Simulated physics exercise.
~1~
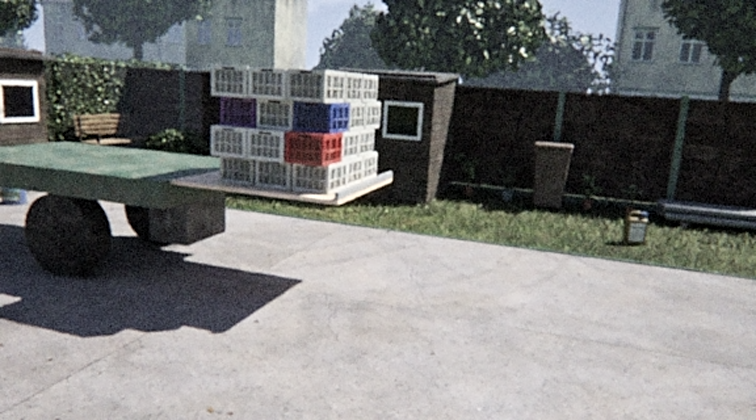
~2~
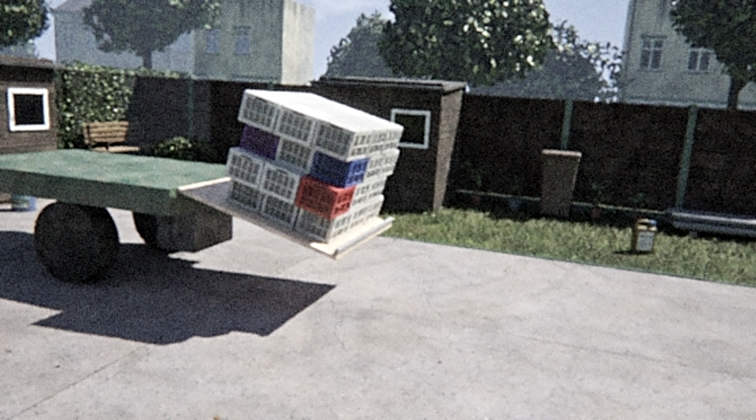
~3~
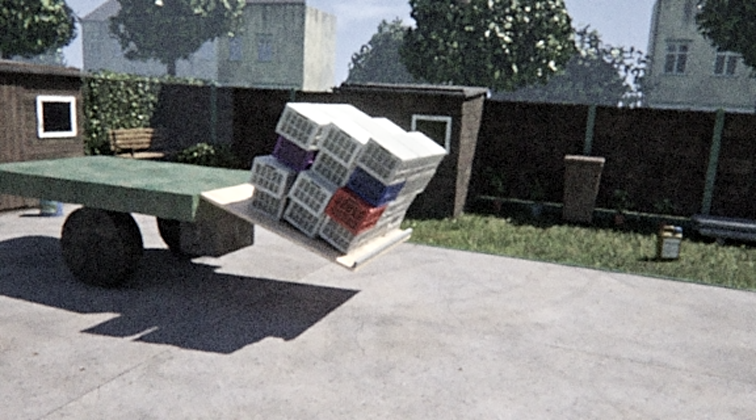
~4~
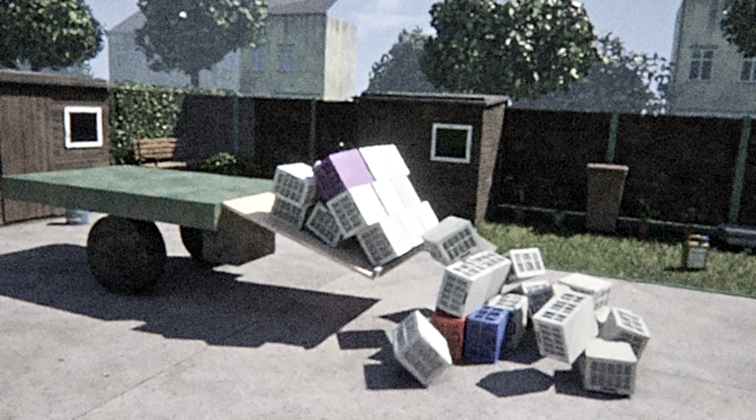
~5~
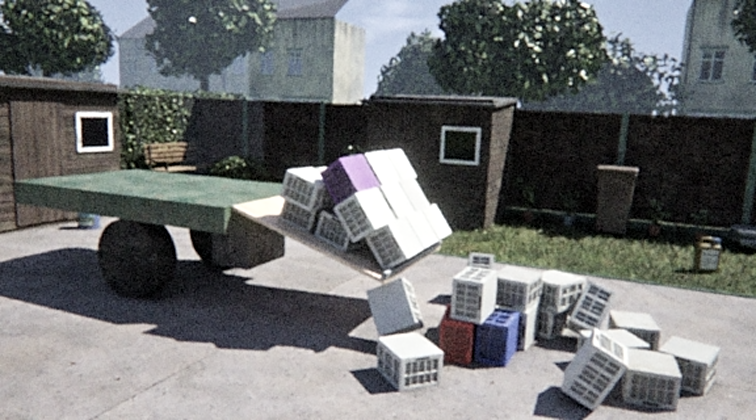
To begin with, a neat stack of mostly white crates, with one blue, one red and one purple among them, sits on a level flap at the back of a green flat-bed. The flap's outer edge sinks, and the whole stack tilts with it. The flap then holds its slope while the crates lean further toward the lower right. The outer part of the stack topples over the lip, spilling the red and blue crates onto the paving. Finally, the fallen crates lie scattered on the ground, while the purple one remains in a leaning cluster aboard the flap.
